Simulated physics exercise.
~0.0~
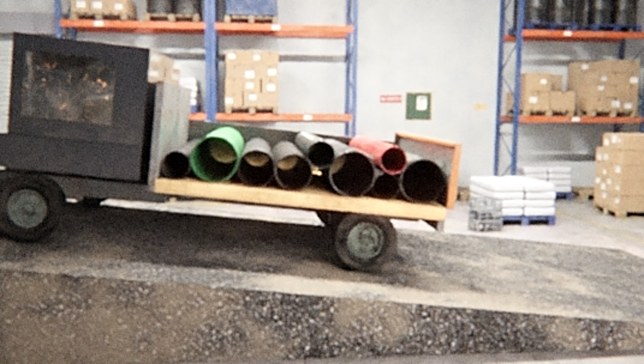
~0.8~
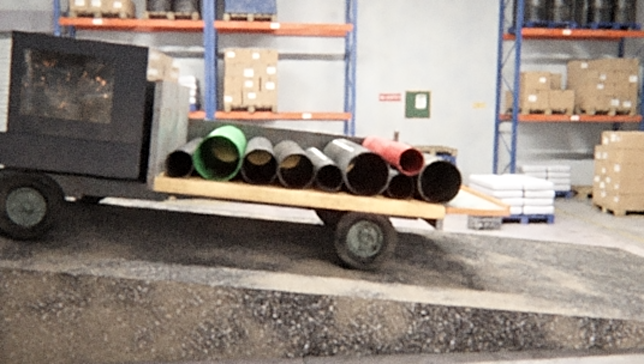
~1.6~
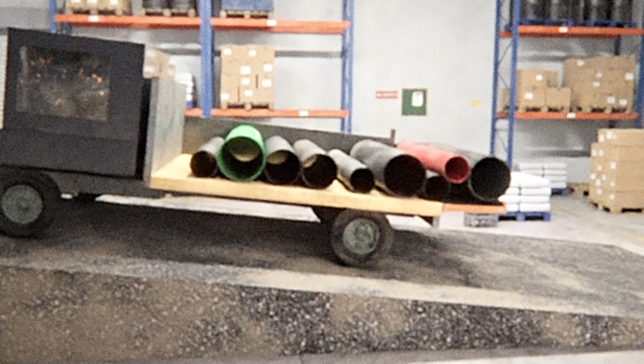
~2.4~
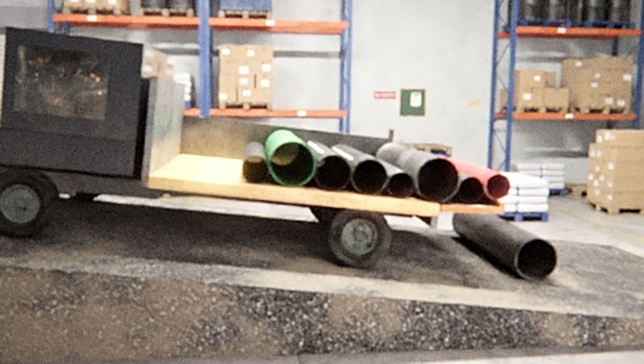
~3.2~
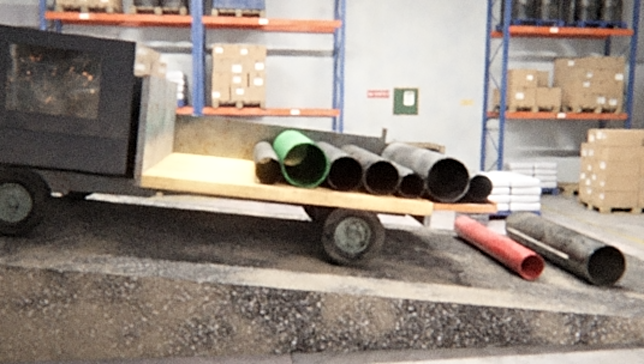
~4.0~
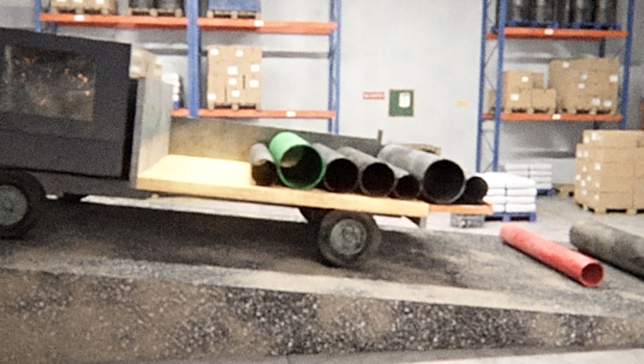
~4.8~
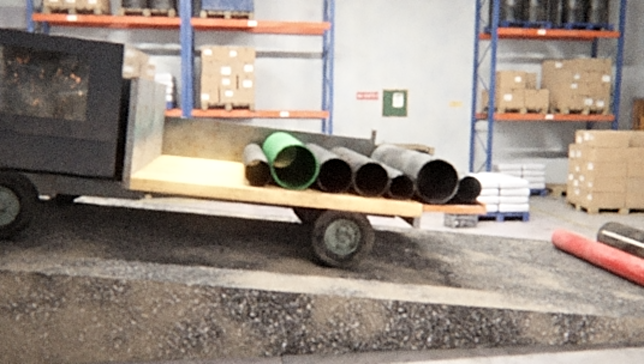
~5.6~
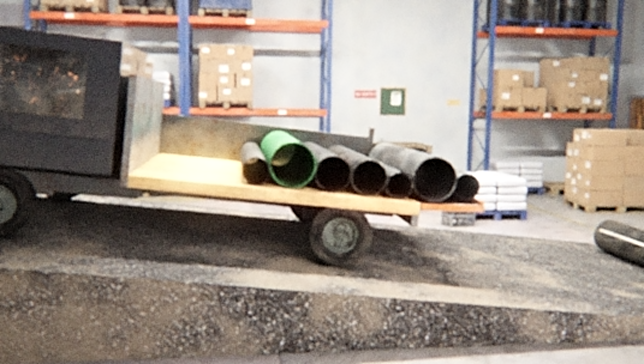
A truck's tailgate drops, the pipes roll right, and a black and a red fall off.
